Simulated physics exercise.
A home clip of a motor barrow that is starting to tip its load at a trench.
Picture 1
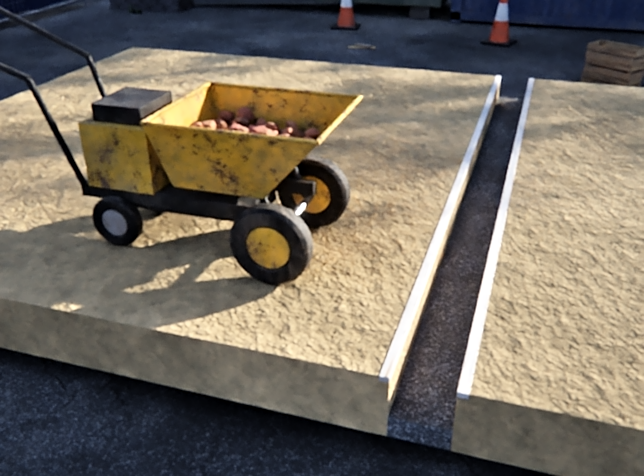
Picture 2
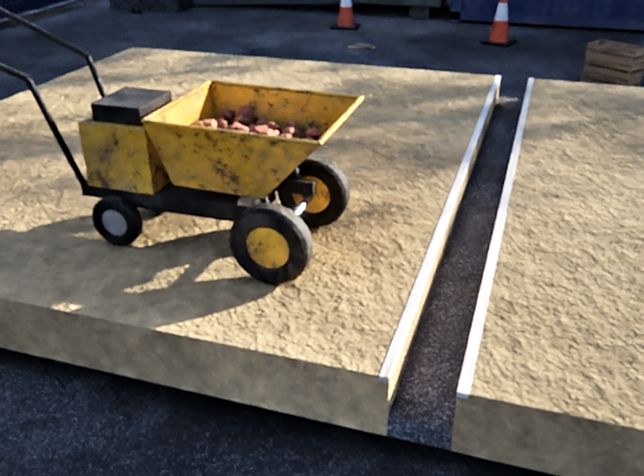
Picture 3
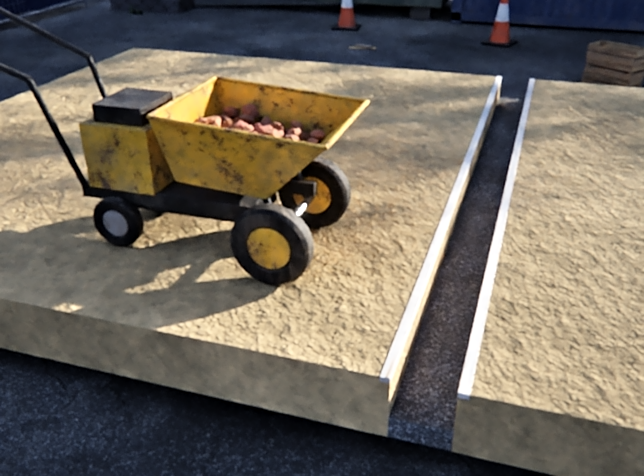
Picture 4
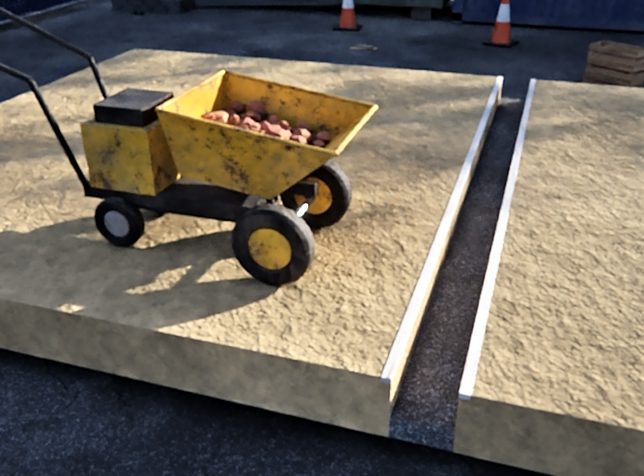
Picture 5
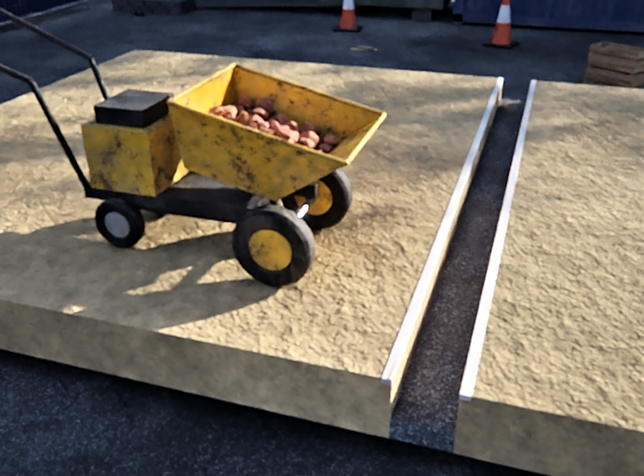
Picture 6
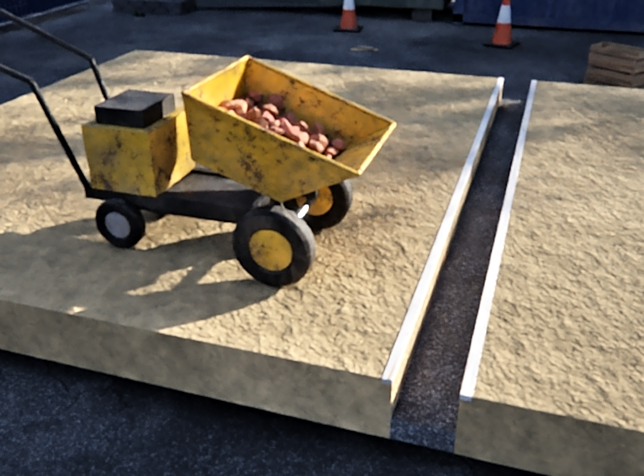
A yellow motor barrow loaded with reddish rubble stood still on a sandy slab, left of a narrow trench, then its skip slowly tilted forward to the right, its back end rising.
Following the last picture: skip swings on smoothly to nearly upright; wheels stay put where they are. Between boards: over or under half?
Over half.
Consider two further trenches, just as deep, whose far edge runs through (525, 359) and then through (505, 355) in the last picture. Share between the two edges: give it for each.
Lab note: Case 1 around 80 %, case 2 80 %.
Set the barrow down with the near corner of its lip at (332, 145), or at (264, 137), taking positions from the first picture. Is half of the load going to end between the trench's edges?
The first try ends with the greater portion between the edges, the second with the lesser portion.
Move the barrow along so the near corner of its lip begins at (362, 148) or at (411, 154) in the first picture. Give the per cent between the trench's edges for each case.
About 80 and 0 per cent.
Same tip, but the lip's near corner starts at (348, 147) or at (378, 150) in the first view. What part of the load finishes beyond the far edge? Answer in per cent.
I'd put it at around 0 percent the first time and 40 percent the second.
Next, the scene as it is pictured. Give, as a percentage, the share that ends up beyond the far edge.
Result: Some 0 % of the load.
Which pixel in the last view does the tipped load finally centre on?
Roughly pixel (455, 300).
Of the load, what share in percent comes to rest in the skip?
I'd put it at about 10 per cent.
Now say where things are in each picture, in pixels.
In the first frame, lip of the skip near (317, 143), level; top of the load near (249, 139), lumps of rubble; first edge of the trench near (401, 334); far edge near (473, 348), the trench under half as wide as the skip, and about as deep as wide.
In the second frame, lip of the skip near (319, 144), level; top of the load near (250, 139).
In the third frame, lip of the skip near (325, 148), tipped barely; top of the load near (233, 135).
In the fourth frame, lip of the skip near (335, 154), tipped a little; top of the load near (235, 123).
In the fifth frame, lip of the skip near (345, 164), tipped a little; top of the load near (232, 124).
In the sixth frame, lip of the skip near (357, 175), tipped clearly; top of the load near (242, 119); first edge of the trench near (403, 336); far edge near (476, 350).
Shortly afterwards, skip tipped steeply; the whole lot in the skip.
Next, skip tipped right over; the bulk in the skip; a little short of the trench; a little in or heaped over the trench.
Some moments later, skip tipped right over; near a quarter in the skip; a little short of the trench; near two thirds in or heaped over the trench; only a few beyond it.
In the end, skip tipped right over; a little in the skip; a little short of the trench; the bulk in or heaped over the trench; only a few beyond it.
